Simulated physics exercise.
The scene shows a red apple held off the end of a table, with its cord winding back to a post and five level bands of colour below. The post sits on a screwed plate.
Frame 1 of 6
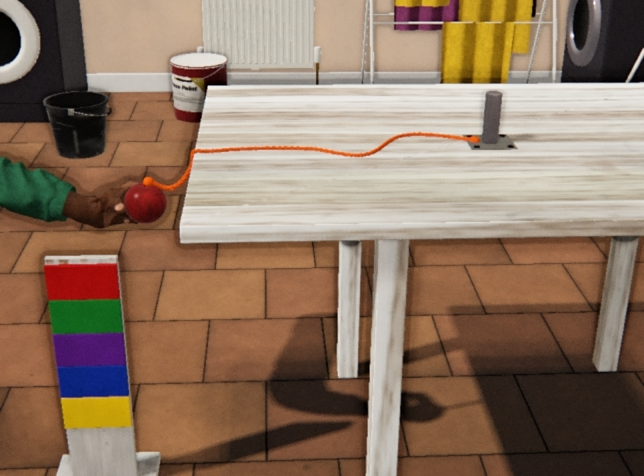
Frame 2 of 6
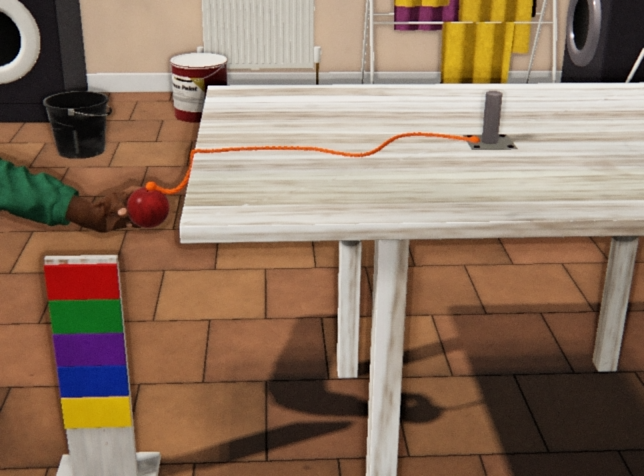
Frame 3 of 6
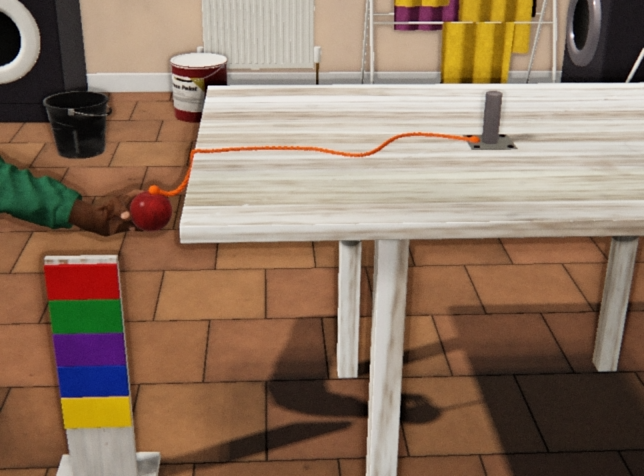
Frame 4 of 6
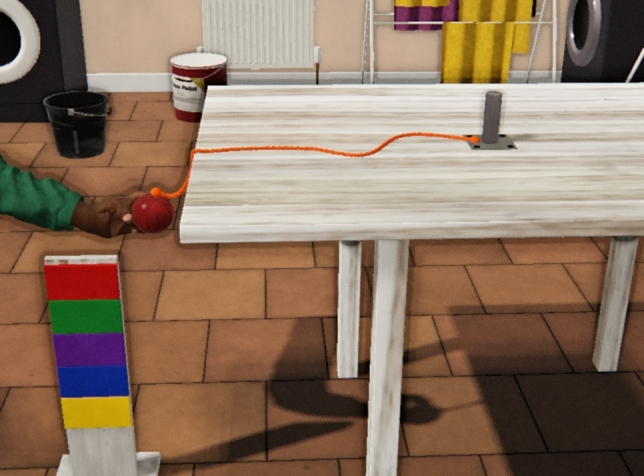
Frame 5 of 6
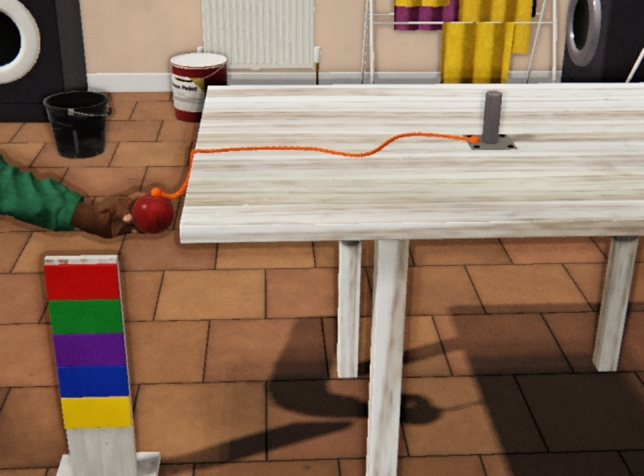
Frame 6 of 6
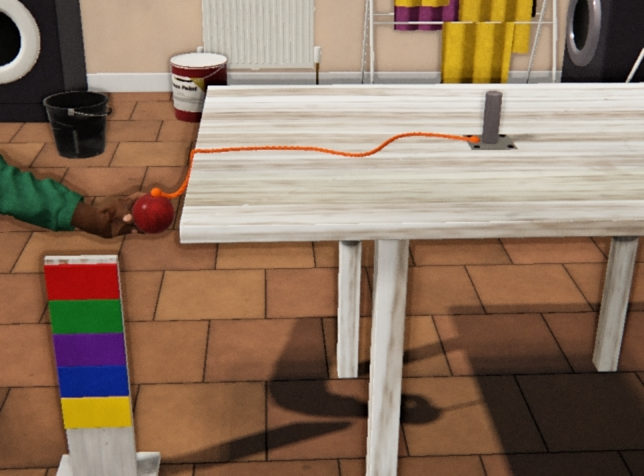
A hand holding a red ball on an orange cord shifts slightly right beside a table.
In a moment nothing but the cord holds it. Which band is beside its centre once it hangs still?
The red band.
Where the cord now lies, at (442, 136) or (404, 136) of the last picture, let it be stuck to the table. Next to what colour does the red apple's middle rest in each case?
In order: Red; red.
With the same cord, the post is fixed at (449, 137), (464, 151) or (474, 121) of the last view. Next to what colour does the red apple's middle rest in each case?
Result 1: Green. Result 2: Green. Result 3: Red.
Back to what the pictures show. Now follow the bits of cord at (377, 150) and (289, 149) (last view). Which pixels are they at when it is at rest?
(346, 147) and (248, 150).
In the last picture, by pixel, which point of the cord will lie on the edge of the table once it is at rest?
Look close to (236, 150) - that's the one.
Soon after, apple near (221, 271); level with red.
Then, apple near (174, 276); level with red.
At rest, apple near (208, 277); level with red. The red one.
